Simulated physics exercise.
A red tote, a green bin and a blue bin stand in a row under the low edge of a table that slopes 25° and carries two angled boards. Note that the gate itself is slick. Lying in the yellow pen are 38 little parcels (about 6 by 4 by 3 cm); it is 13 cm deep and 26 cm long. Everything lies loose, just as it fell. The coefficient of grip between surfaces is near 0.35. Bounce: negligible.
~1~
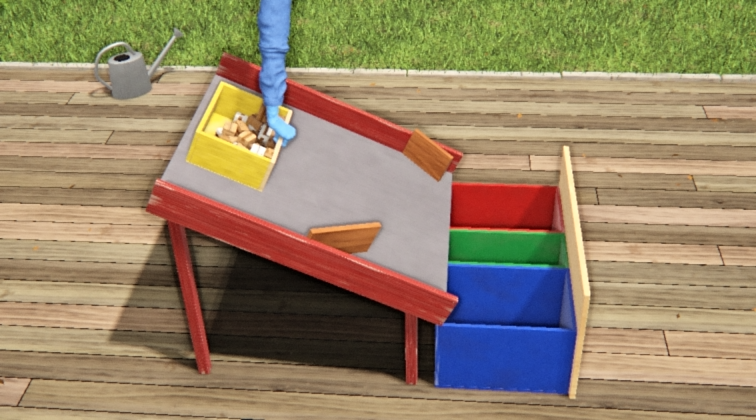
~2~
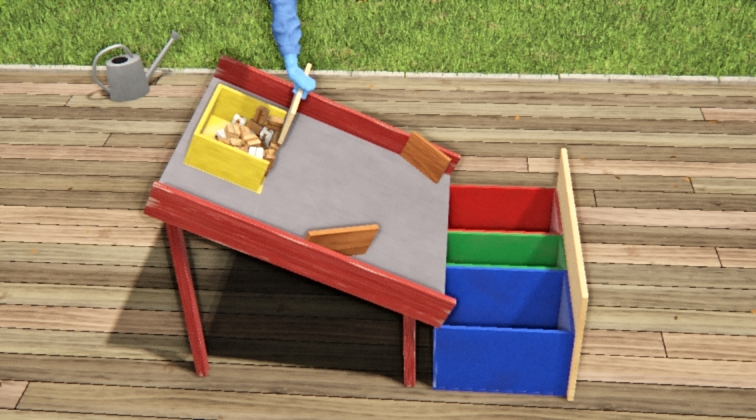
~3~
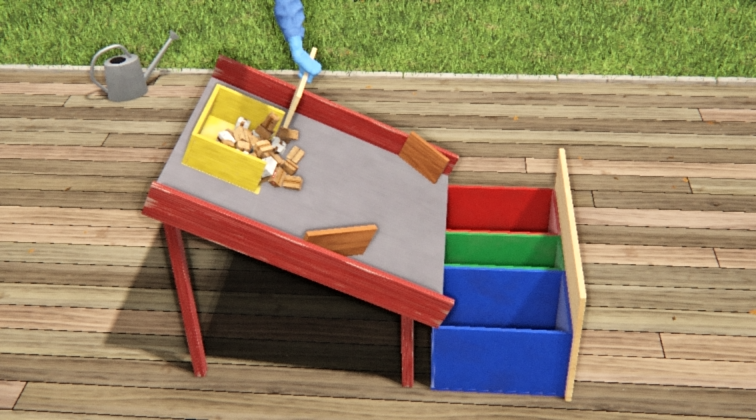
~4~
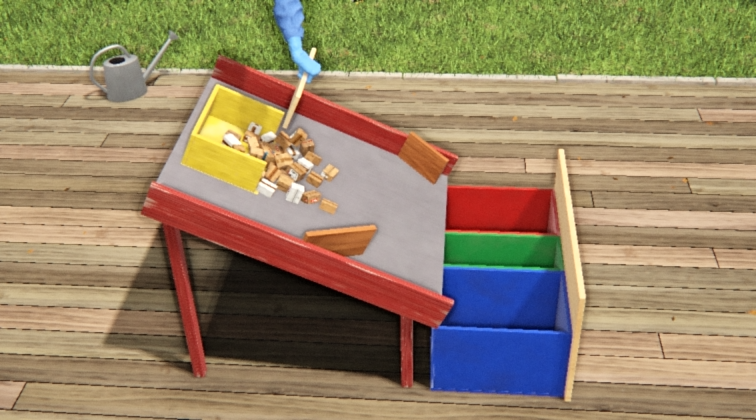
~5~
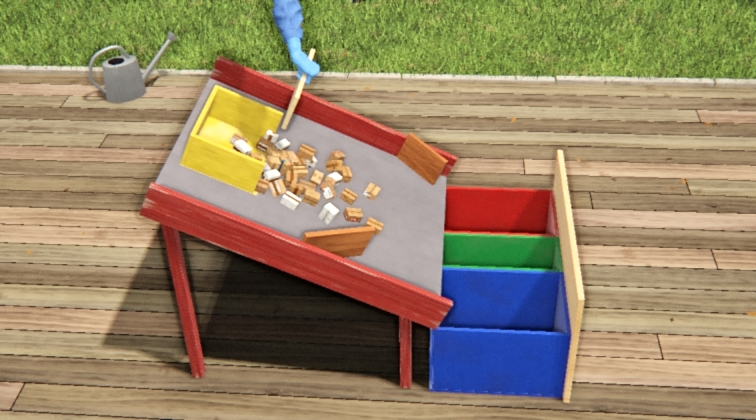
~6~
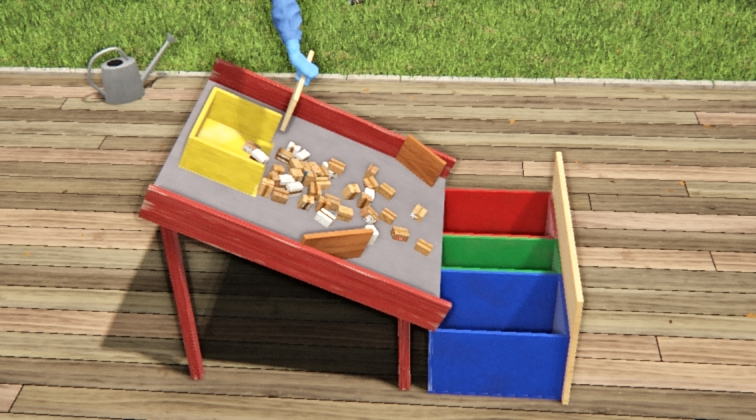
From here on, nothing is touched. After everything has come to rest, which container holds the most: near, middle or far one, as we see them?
The middle one.
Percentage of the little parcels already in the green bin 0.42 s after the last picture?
I'd say near 20 per cent at that moment.
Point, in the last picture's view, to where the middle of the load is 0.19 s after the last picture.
You'd find the load's middle at roughly (358, 202).
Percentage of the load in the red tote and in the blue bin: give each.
Close to 20 and 15 percent respectively.
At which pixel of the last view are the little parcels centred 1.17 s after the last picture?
The centre sits near (515, 309).
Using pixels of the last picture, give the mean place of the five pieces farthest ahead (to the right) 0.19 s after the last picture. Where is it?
Centre: About (464, 244) px.
Then, 0.19 s after the last picture, 3 in the green bin, 33 on the slope and 2 in the air.
Then, 0.42 s after the last picture, 3 in the red tote, 8 in the green bin, 1 in the blue bin, 23 on the slope and 3 in the air.
Then, 0.75 s after the last picture, 7 in the red tote, 20 in the green bin, 5 in the blue bin, 2 on the slope and 4 in the air.
Outcome (1.17 s after the last picture), 8 in the red tote, 24 in the green bin and 6 in the blue bin.
